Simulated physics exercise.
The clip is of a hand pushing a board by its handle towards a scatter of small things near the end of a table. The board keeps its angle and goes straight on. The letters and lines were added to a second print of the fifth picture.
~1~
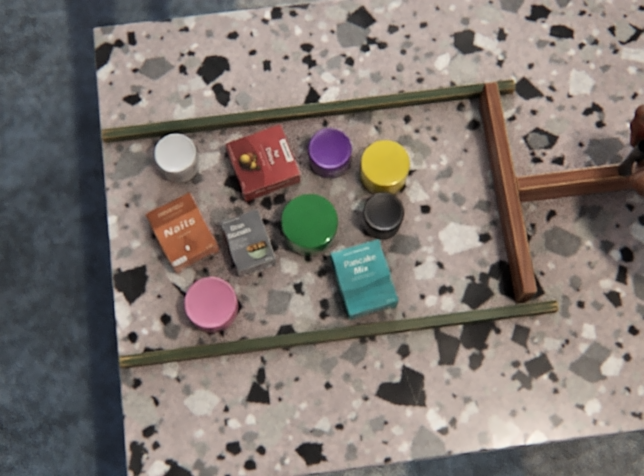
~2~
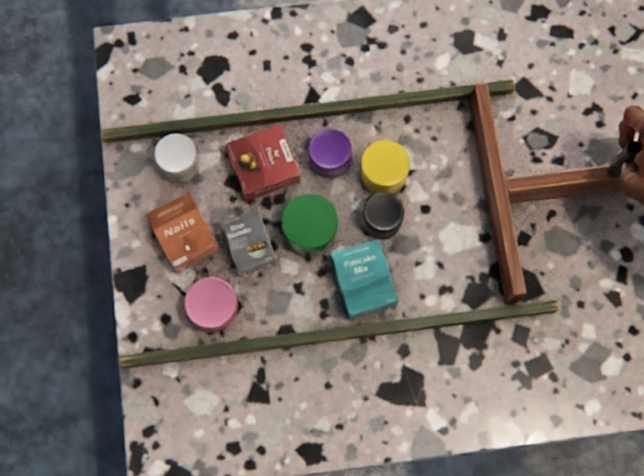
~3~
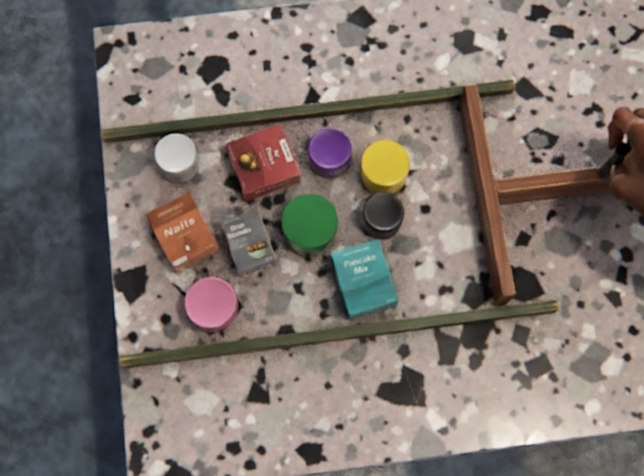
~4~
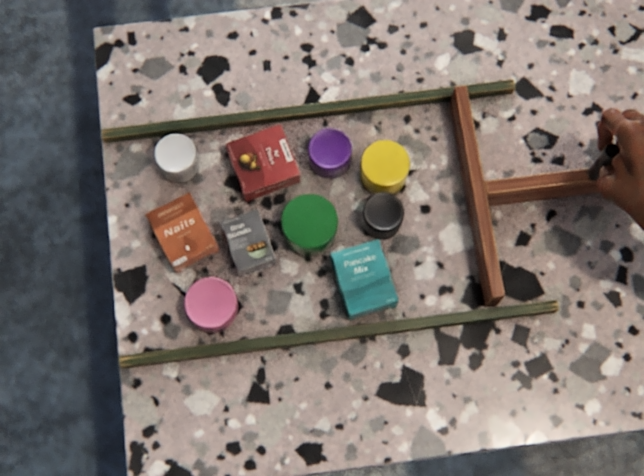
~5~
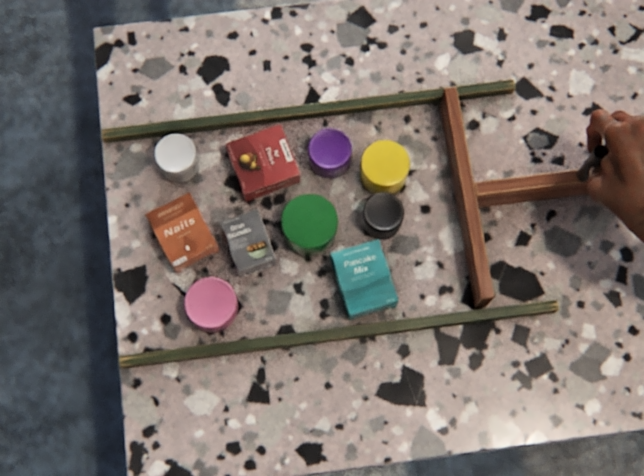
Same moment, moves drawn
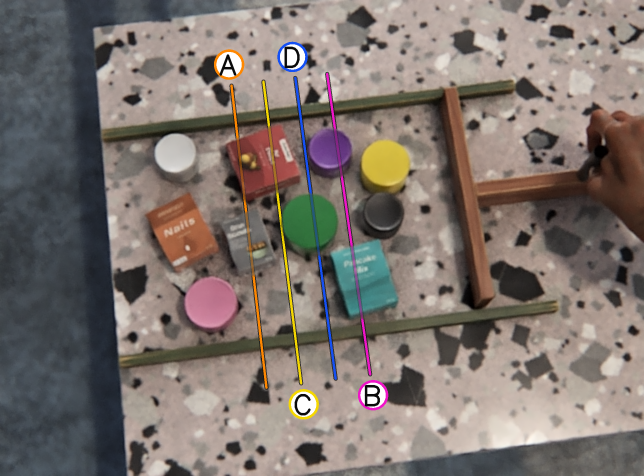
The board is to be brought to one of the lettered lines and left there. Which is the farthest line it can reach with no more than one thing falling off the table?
Up to line A.
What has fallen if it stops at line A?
The orange box.
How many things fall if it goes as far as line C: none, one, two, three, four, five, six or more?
The count is none.
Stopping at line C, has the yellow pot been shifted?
By then, yes.
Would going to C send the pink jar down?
No.
On the copy, A at (248, 230); B at (348, 218); C at (282, 226); D at (315, 222).
On A. First, board (391, 199); purple tub (315, 150); yellow pot (352, 173).
Then, board (312, 209); orange box (143, 234); white jar (172, 158).
Finally, board (251, 216); orange box over the edge; white jar (114, 164); one fallen.
By contrast, B is within the limit but short; C is within the limit but short; D is within the limit but short.
